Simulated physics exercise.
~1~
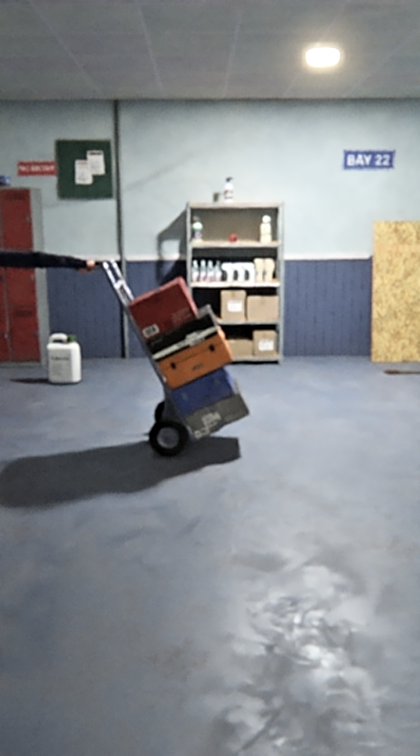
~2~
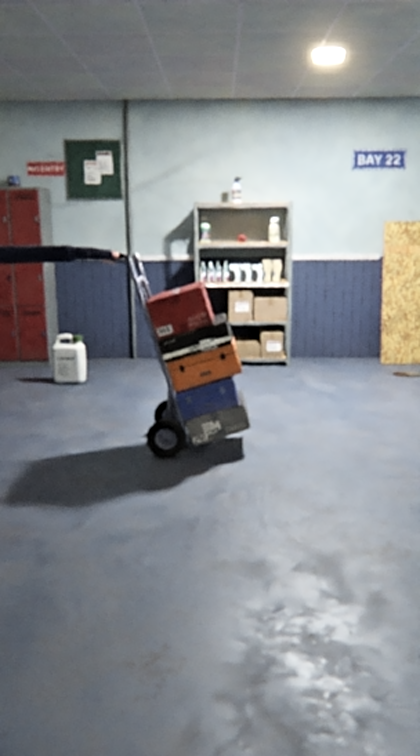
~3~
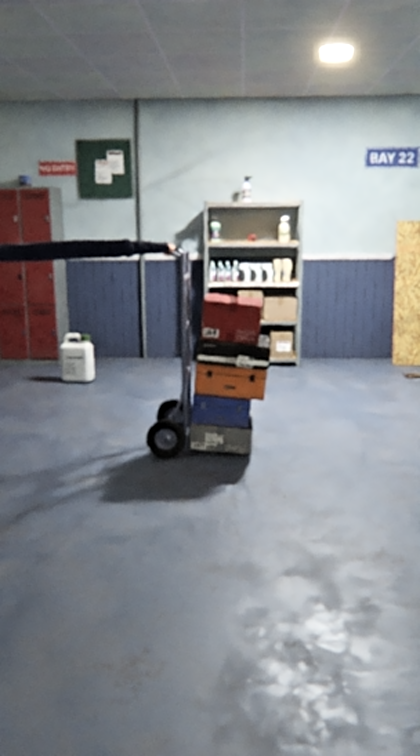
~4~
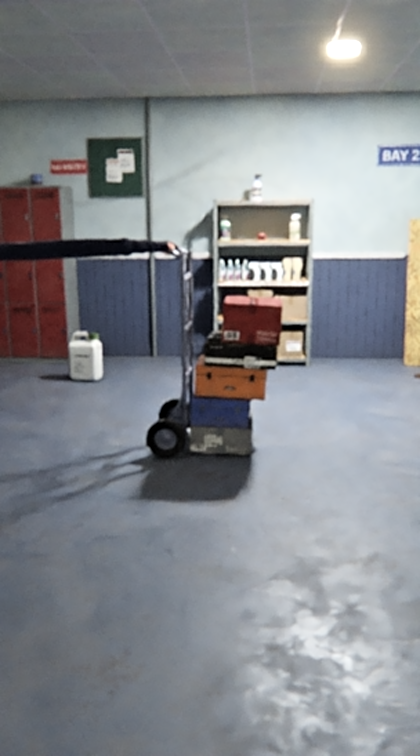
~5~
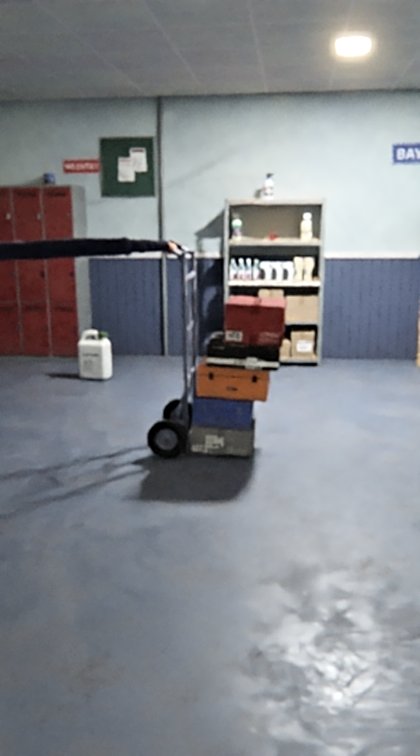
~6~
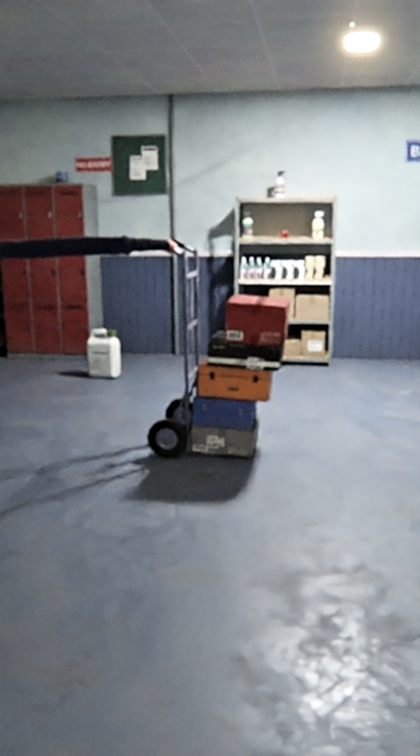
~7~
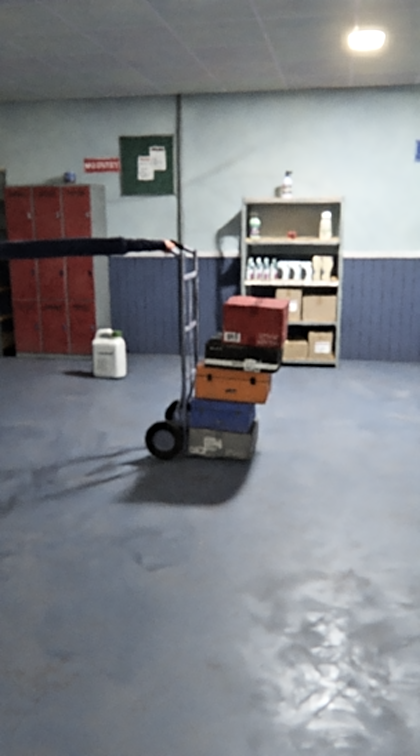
Storage bay with an arm swinging a loaded hand truck upright, the top red and black boxes sliding right but staying stacked.
